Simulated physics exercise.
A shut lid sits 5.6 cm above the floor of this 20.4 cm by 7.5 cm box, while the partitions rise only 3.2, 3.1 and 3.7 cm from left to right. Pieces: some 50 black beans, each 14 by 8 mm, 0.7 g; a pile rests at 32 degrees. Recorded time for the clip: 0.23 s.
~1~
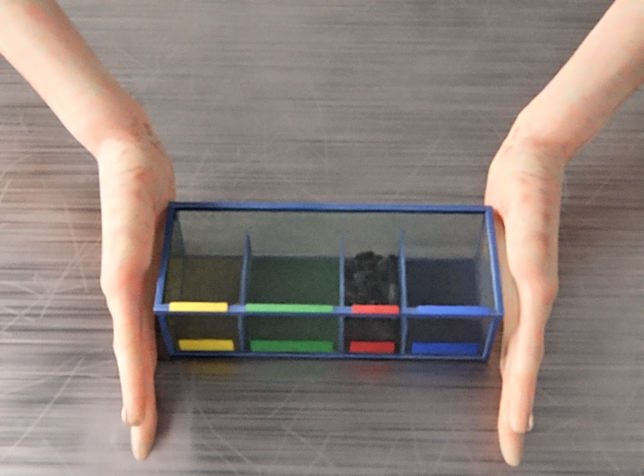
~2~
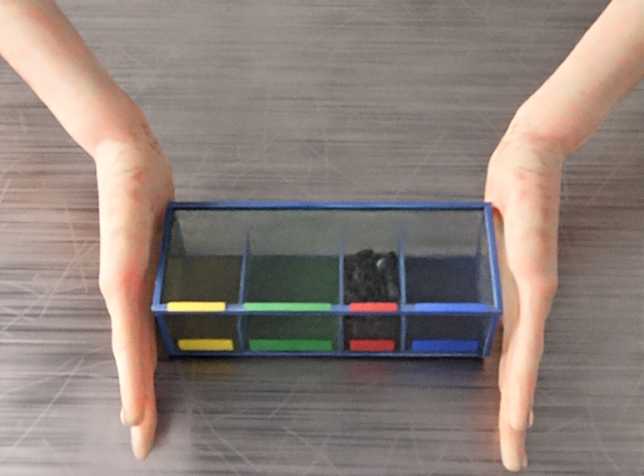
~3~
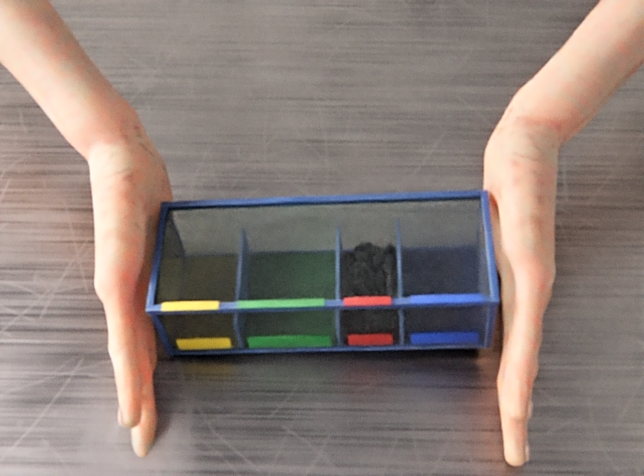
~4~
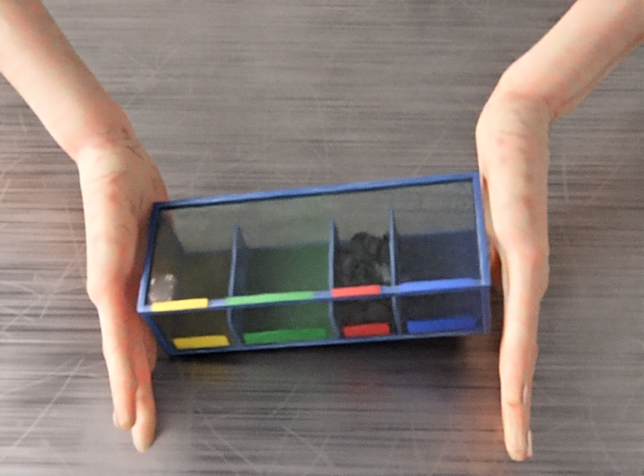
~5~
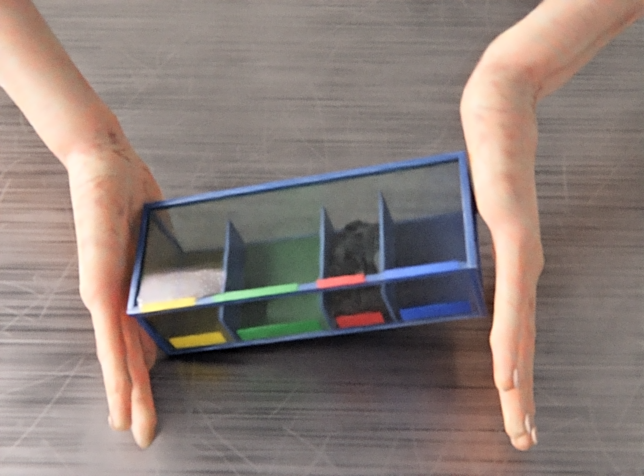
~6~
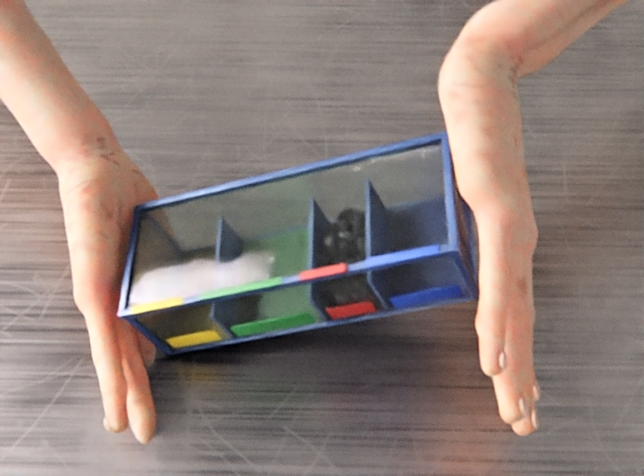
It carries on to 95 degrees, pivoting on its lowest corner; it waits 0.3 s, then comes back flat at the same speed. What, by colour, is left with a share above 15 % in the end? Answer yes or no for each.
Red: Yes, blue: No, green: No, yellow: Yes.
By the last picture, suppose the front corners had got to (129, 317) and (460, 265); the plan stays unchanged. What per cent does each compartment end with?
You'd see red at 30 percent, blue at 0, green at 0 and yellow at 65 percent.
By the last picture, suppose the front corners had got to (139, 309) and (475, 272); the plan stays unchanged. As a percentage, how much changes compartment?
Then around 65 percent would end up out of place.
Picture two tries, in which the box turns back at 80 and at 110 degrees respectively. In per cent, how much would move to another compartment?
About 25 and 100 per cent.
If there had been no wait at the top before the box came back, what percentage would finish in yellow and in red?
Then, in per cent: Yellow 70, red 20.
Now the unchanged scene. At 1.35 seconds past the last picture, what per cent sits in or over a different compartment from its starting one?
Close to 75 in a hundred.
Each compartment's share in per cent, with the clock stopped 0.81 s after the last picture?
Red = 30, blue = 0, green = 20, yellow = 50 (percent).
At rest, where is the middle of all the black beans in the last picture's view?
(217, 305).
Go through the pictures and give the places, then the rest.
In the first frame, box tilt 0 degrees, front corners at (162, 307) and (497, 311); red 100 %.
In the second frame, box tilt 1 degrees, front corners at (160, 307) and (496, 308).
In the third frame, box tilt 4 degrees, front corners at (154, 307) and (492, 298), lowest corner left front.
In the fourth frame, box tilt 10 degrees, front corners at (145, 308) and (483, 282), lowest corner left front.
In the fifth frame, box tilt 16 degrees, front corners at (136, 309) and (469, 264), lowest corner left front.
In the sixth frame, box tilt 21 degrees, front corners at (127, 311) and (451, 247), lowest corner left front; red 100 %.
Then, 0.81 s after the last picture, tilt 95 degrees; red 30 %, green 20 %, yellow 50 %.
Then, 1.35 s after the last picture, tilt 50 degrees; red 25 %, yellow 75 %.
Then, 1.95 s after the last picture, tilt 0 degrees; red 25 %, yellow 75 %.
In the end, red 25 %, blue 0 %, green 0 %, yellow 75 %.
